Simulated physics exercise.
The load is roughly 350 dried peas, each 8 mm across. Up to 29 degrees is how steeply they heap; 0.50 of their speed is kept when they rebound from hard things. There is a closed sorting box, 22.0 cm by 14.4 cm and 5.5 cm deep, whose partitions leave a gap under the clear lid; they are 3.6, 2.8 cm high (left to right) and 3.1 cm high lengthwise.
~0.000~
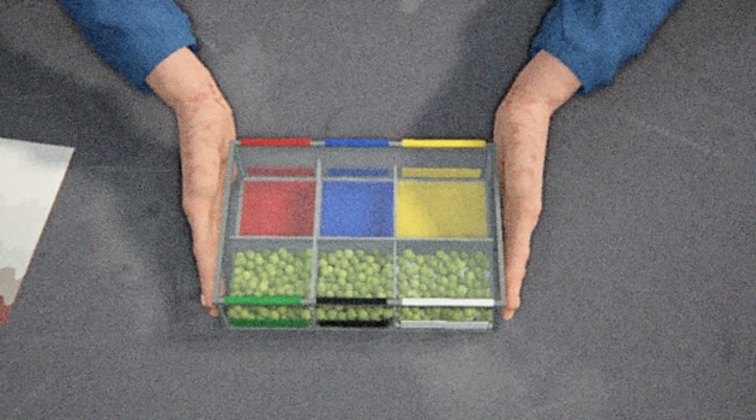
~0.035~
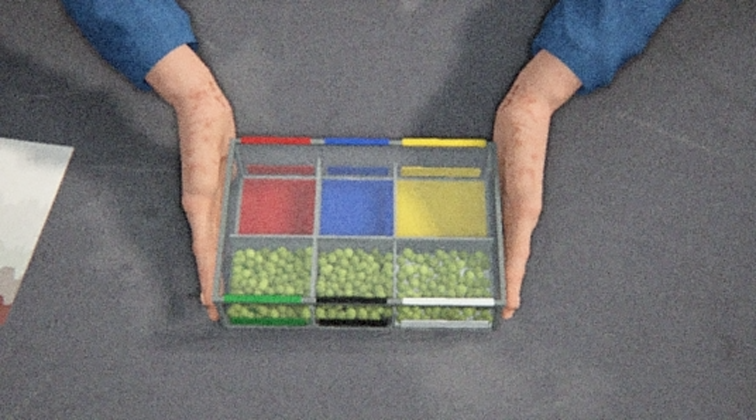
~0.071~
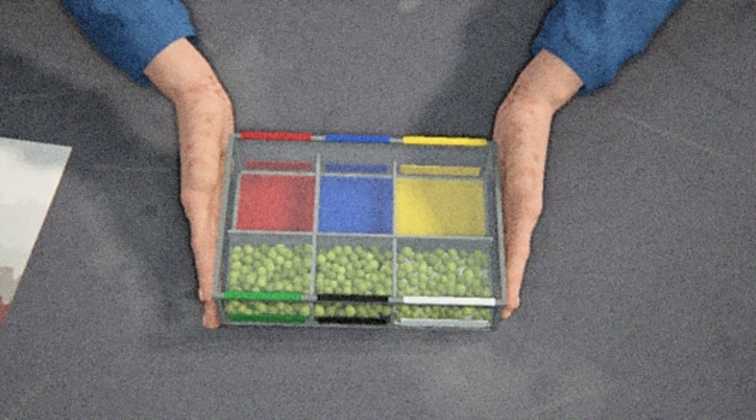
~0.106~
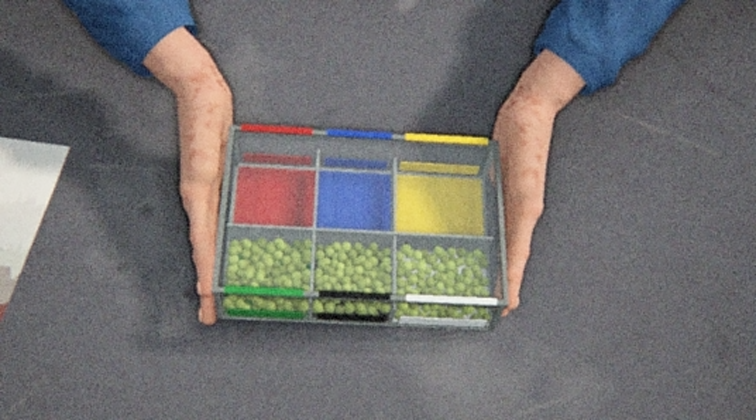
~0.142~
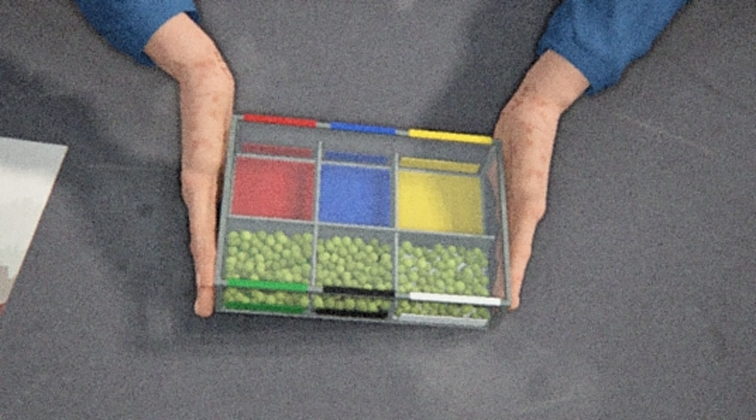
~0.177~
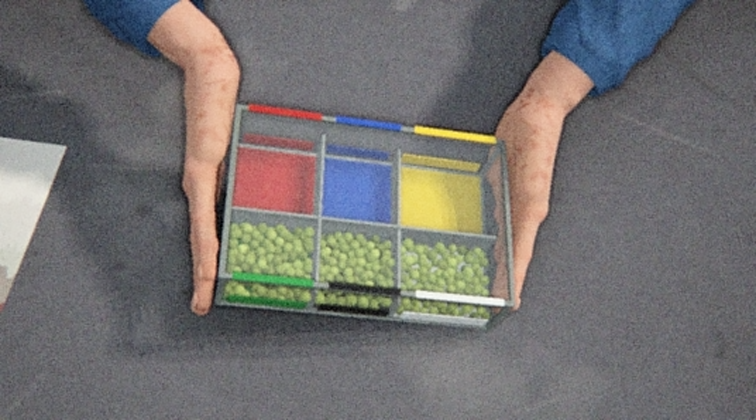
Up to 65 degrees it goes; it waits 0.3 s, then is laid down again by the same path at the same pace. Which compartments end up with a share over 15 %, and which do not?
Red compartment not over, blue compartment not over, green compartment over, yellow compartment not over, white compartment over, black compartment over.
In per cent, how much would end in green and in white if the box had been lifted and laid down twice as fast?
Green 25 %, white 50 %.
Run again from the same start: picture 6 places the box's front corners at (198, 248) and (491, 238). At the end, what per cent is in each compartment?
Each compartment ends with this per cent: Red 10, blue 5, green 30, yellow 0, white 30 and black 25.
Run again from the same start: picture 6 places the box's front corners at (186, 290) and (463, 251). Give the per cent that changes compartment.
My guess is close to 10 per cent.
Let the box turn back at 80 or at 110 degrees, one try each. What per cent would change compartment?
About 25 and about 60 per cent, in that order.
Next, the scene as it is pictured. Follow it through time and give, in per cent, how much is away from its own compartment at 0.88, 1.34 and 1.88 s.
I'd put the three at close to 5, 5 and 5.
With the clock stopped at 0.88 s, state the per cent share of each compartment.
Red 0 %, blue 0 %, green 35 %, yellow 0 %, white 35 %, black 30 %.
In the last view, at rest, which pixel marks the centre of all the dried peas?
Estimated resting centre: Around (371, 287).
After 0.88 s, tilt 65 degrees; green 35 %, white 35 %, black 30 %.
Then, at 1.34 s, tilt 36 degrees; green 35 %, white 40 %, black 30 %.
After 1.88 s, tilt 0 degrees; green 35 %, white 40 %, black 30 %.
At rest (2.4 s), red 0 %, blue 0 %, green 35 %, yellow 0 %, white 40 %, black 30 %.
